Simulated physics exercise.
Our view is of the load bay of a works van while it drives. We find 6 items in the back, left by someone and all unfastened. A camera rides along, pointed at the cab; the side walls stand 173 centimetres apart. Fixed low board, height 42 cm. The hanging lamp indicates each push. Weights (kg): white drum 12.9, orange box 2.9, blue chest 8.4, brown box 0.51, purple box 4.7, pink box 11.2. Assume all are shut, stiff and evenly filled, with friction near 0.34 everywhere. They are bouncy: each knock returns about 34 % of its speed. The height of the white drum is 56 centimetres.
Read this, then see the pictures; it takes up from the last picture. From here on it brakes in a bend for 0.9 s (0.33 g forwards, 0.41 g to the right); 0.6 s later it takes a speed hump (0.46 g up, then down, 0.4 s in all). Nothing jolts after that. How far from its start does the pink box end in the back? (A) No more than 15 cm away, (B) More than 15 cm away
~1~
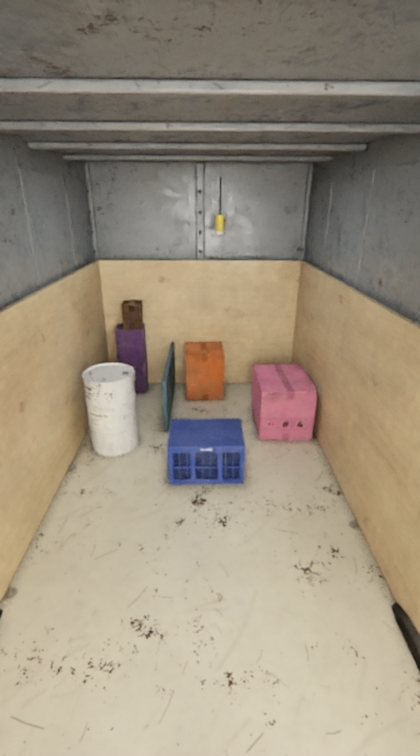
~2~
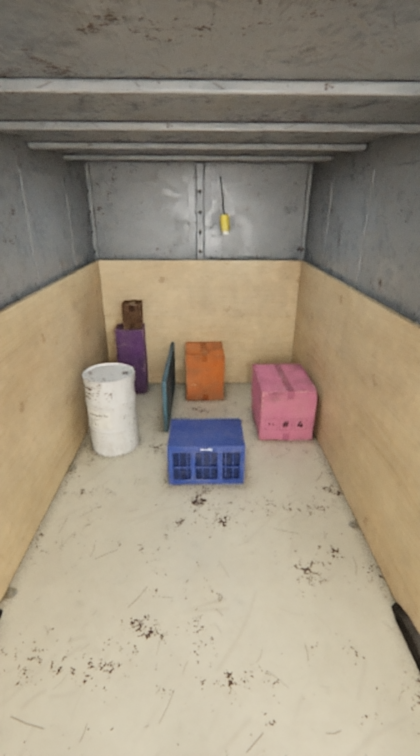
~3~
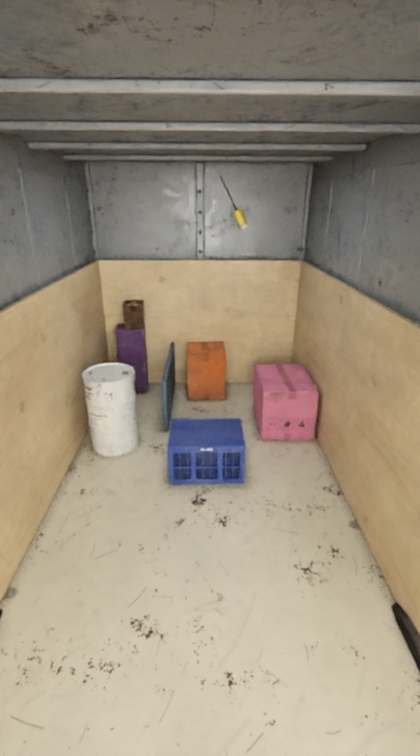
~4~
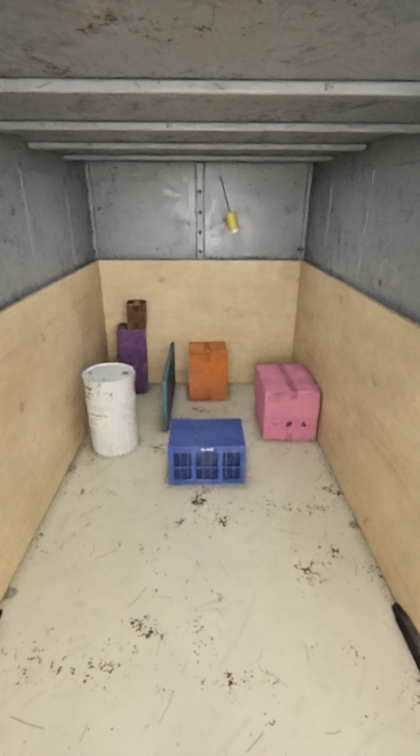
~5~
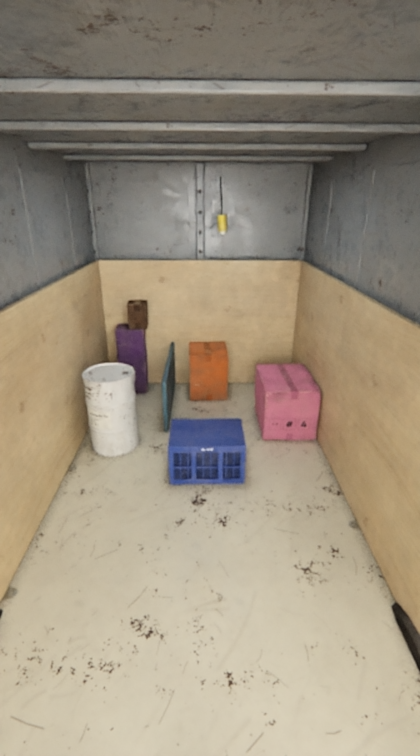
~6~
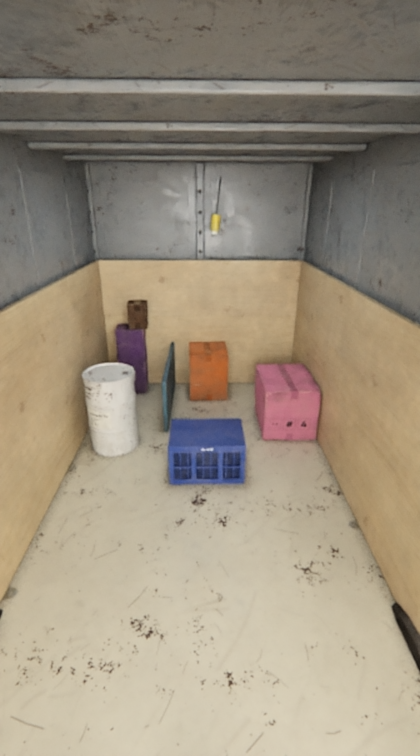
A.
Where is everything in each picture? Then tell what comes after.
The first frame shows steady run; pink box (281, 400); white drum (112, 409).
The second frame shows force 0.34 g right; blue chest (206, 450); brown box (133, 314).
The third frame shows force 0.34 g right; purple box (133, 359); white drum (112, 409).
The fourth frame shows force 0.34 g right; brown box (137, 314) moved 4 cm; orange box (208, 370) moved 3 cm.
The fifth frame shows steady run; brown box (138, 314) moved 5 cm; purple box (133, 359).
The sixth frame shows steady run; pink box (284, 400) moved 3 cm; white drum (112, 409).
Then, 0.70 s on from there, force 0.33 g forwards, 0.41 g right; pink box moved 5 cm near (286, 399); brown box 9° off upright; blue chest moved 15 cm.
Then, 0.90 s on from there, force 0.14 g forwards, 0.17 g right; pink box moved 5 cm near (286, 398); brown box 44° off upright; blue chest moved 32 cm.
In the end, down from where it sat, brown box; not toppled but over 15 cm from the start, white drum and blue chest; the other 3 under 15 cm from the start. In the last view, pink box near (285, 398).
